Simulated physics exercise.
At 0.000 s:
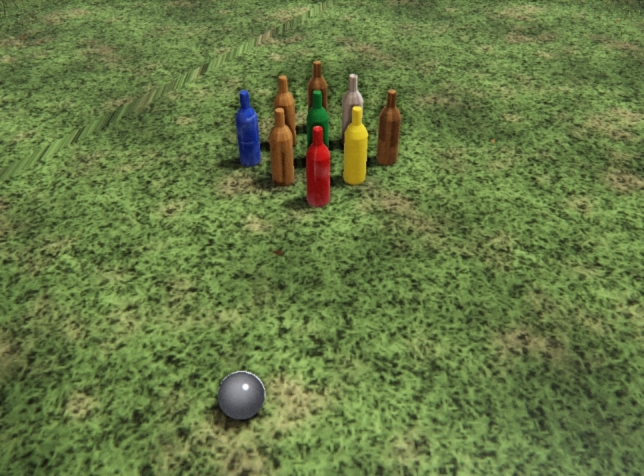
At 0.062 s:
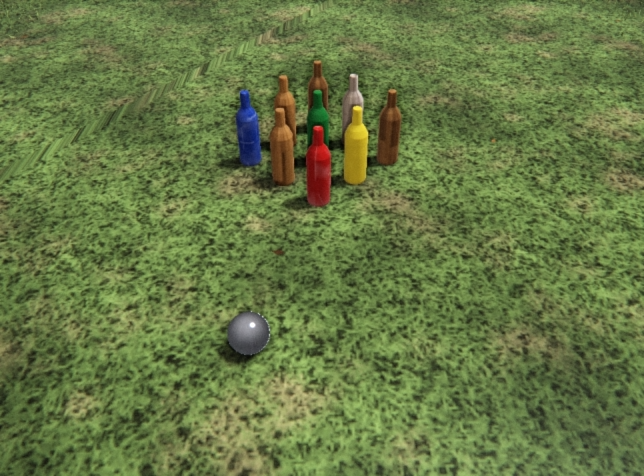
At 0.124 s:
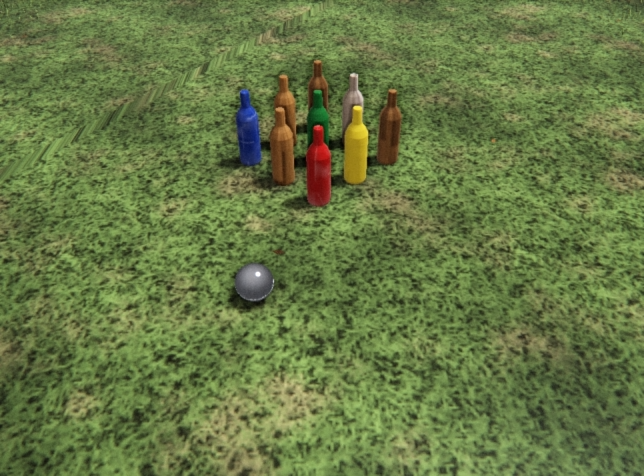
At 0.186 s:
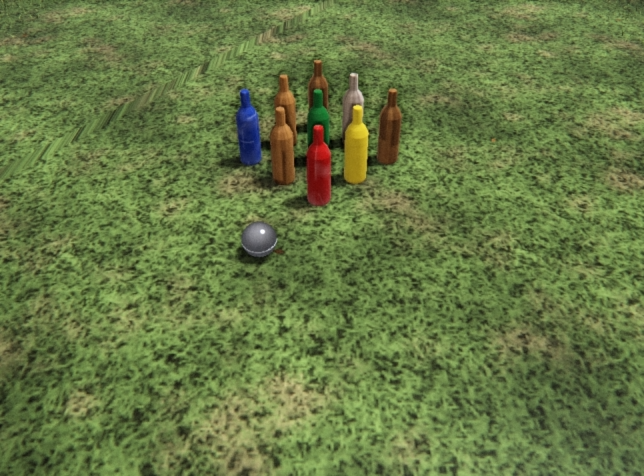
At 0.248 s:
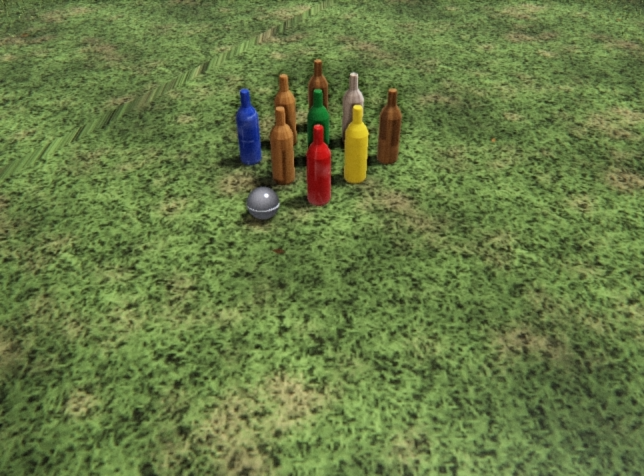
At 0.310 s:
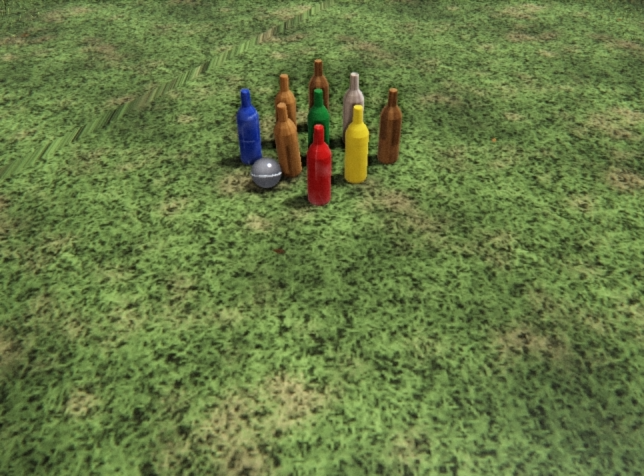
Nine colourful bottle-shaped skittles standing on patchy grass as a grey ball rolls up to them and nudges a brown one.
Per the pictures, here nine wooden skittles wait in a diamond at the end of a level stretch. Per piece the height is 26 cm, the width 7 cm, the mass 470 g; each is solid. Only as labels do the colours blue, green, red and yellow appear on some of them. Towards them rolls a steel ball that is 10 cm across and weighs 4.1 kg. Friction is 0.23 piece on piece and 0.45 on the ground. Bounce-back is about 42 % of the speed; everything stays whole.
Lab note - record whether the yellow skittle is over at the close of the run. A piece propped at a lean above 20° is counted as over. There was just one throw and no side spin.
Result: Not over.
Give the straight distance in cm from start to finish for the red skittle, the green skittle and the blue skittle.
Red 0 cm, green 30 cm, blue 60 cm.
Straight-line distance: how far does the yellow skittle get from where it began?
About 0 cm from where it started.
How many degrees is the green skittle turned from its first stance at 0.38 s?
I'd put it at roughly 15 degrees away from its starting angle.
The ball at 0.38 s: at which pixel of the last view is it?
It should be about (267, 146) in pixels.
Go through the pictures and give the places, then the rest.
In the first frame (places mark the middle of the side facing us), ball (241, 395) 76 cm before the front row; yellow skittle (349, 149); red skittle (315, 172); blue skittle (244, 133); nothing disturbed.
Ball (249, 333) 59 cm before the front row; yellow skittle (350, 149), in the second frame.
Ball (254, 282) 42 cm before the front row; yellow skittle (350, 149), in the third frame.
Ball (259, 239) 25 cm before the front row; yellow skittle (350, 148), in the fourth frame.
Ball (263, 203) 9 cm before the front row; yellow skittle (350, 148), in the fifth frame.
Ball (266, 173) in among them; yellow skittle (350, 148); green skittle (309, 128); red skittle (316, 171); steepest lean 7°, the skittle at (293, 144); one has shifted, in the sixth frame.
After 0.38 s, ball still moving; 1 of the 9 skittles over; yellow skittle unmoved; blue skittle leaning 21°.
After 0.48 s, ball still moving; 2 of the 9 skittles over; yellow skittle unmoved; blue skittle lying flat.
After 0.66 s, ball still moving; 5 of the 9 skittles over; yellow skittle unmoved; blue skittle lying flat.
After 0.96 s, ball still moving; 6 of the 9 skittles over; yellow skittle unmoved; green skittle lying flat.
By the end (1.4 s), ball rolling away; 6 of the 9 skittles over; yellow skittle unmoved; blue skittle lying flat; green skittle lying flat. As the last picture would show them, middles, yellow skittle near (357, 144), blue skittle near (172, 97).
